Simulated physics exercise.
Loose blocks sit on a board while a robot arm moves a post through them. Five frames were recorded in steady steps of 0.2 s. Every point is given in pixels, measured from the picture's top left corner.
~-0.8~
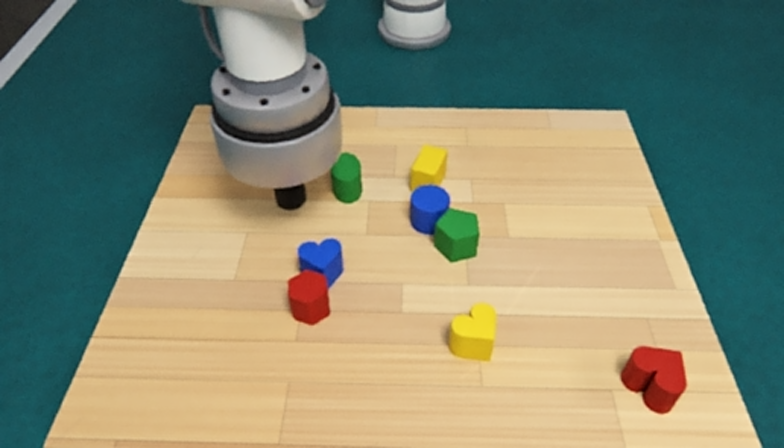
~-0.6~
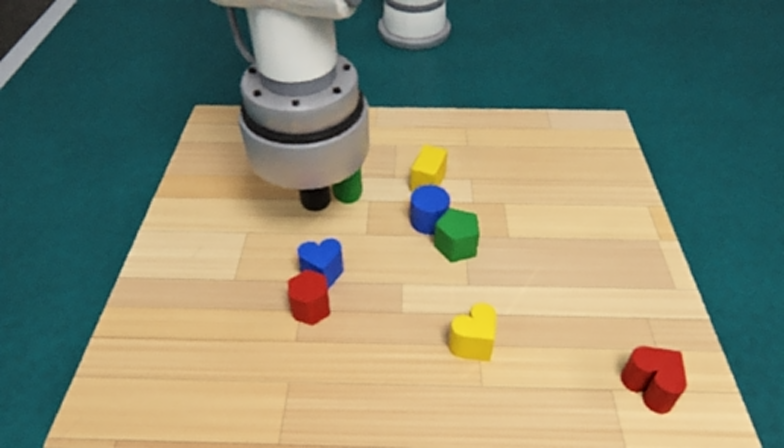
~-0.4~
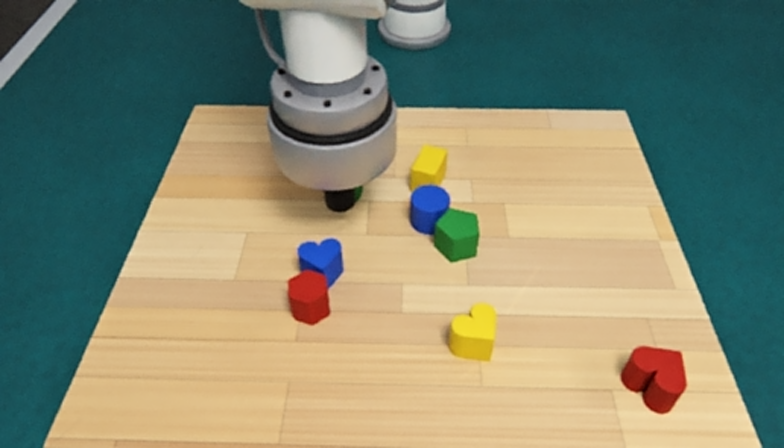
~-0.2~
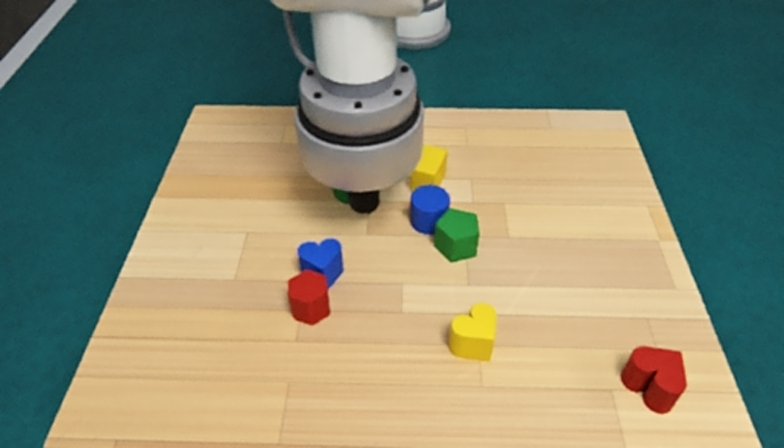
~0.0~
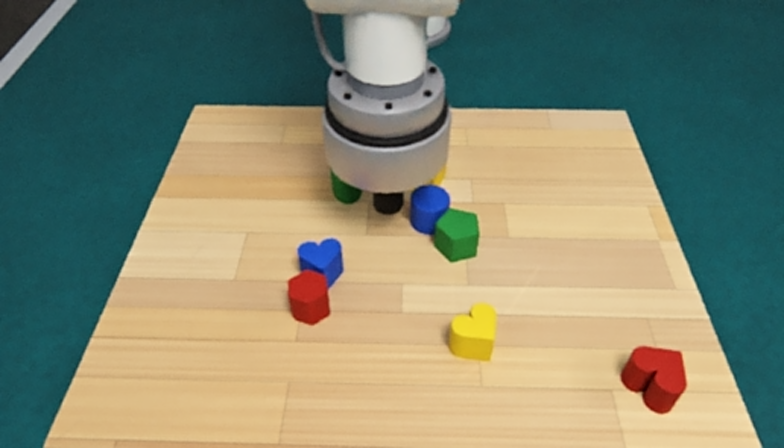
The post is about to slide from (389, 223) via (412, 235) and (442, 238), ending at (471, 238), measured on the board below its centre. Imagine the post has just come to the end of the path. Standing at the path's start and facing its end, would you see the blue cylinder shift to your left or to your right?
Slides left.
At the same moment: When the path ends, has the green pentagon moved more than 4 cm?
The answer is yes.
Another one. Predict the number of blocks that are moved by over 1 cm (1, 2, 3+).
Moved: 2.
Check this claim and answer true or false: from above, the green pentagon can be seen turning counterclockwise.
Answer: False.
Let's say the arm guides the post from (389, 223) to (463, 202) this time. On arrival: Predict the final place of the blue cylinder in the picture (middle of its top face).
In the picture, it is at (494, 195).
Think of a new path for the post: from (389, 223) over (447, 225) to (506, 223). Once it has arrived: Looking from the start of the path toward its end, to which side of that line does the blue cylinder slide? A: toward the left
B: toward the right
My answer is option A.
The first path, step by step. Halfway along, post at (428, 221); blue cylinder at (452, 196); green pentagon at (467, 223), turned 35° clockwise.
At the end, post at (474, 221); green oval unmoved; blue cylinder at (476, 190); green pentagon at (507, 227), turned 75° clockwise.
